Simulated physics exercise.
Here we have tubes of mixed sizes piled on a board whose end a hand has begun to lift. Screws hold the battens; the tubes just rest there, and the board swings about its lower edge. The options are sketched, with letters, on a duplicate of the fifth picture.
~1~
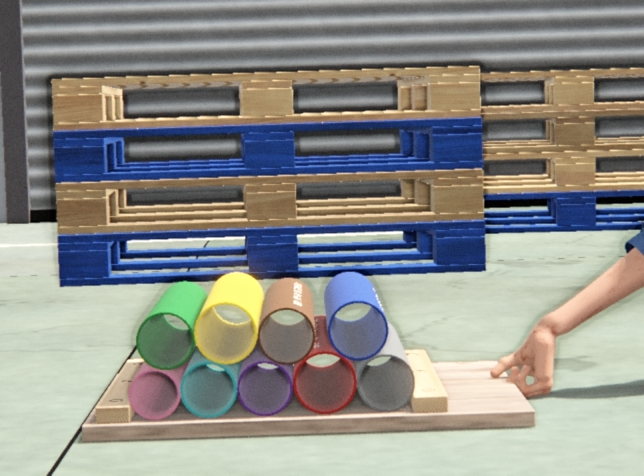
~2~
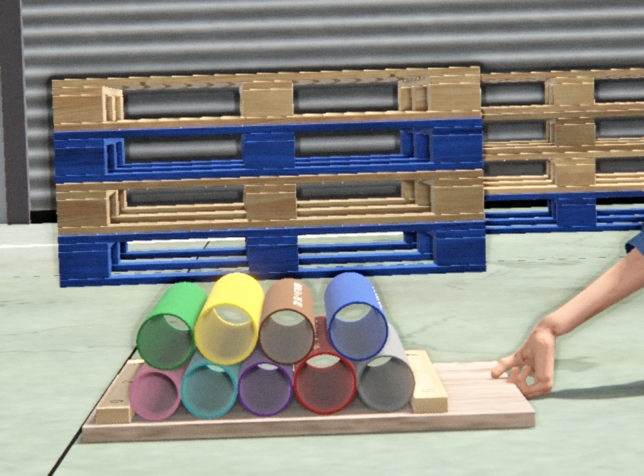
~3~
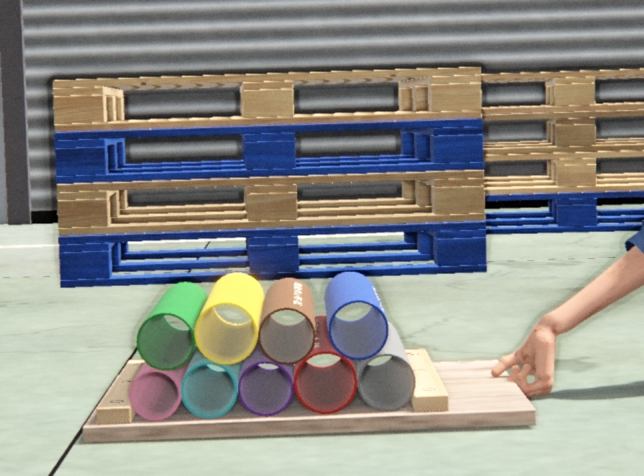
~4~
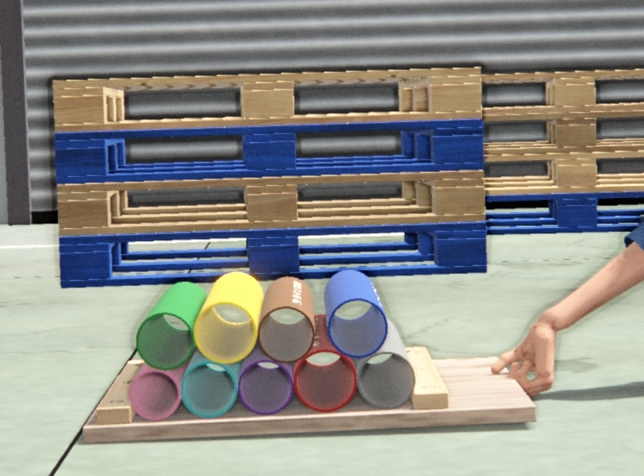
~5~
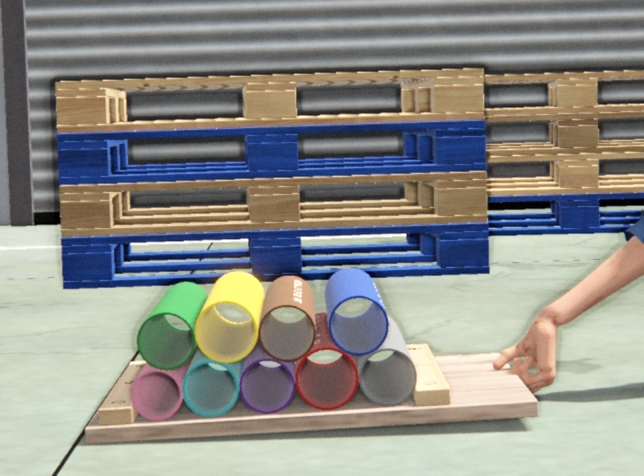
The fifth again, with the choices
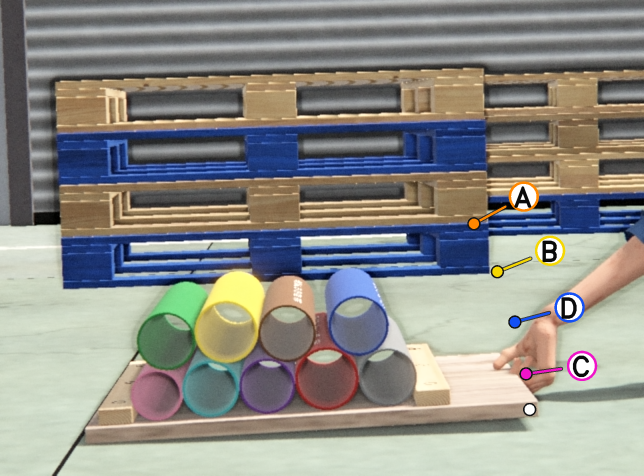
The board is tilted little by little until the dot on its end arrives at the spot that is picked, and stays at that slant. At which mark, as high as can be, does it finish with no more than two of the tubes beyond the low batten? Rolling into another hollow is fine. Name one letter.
The last mark within the limit is B.
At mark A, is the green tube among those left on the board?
No.
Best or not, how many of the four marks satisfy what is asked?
The number is three.
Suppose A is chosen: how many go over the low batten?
At A the number is three.
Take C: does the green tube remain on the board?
Yes.
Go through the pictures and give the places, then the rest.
The first picture shows pink tube (155, 394); turquoise tube (209, 390); purple tube (265, 389).
The second picture shows purple tube (265, 389); red tube (325, 383).
The third picture shows board (309, 390); brown tube (287, 336).
The fourth picture shows board (309, 389); pink tube (155, 395); turquoise tube (209, 389).
The fifth picture shows board (311, 387); pink tube (157, 395); turquoise tube (211, 389).
On the marked copy, A at (474, 224); B at (497, 272); C at (526, 374); D at (515, 322); the white dot at (529, 409).
Taking B. A third of the way, board at 14°.
Two thirds of the way, board at 20°.
When it is over, board at 20°, two over the low batten (yellow, green).
As for the rest, A three over the low batten (brown, yellow, green); C none over the low batten; D one over the low batten (green).
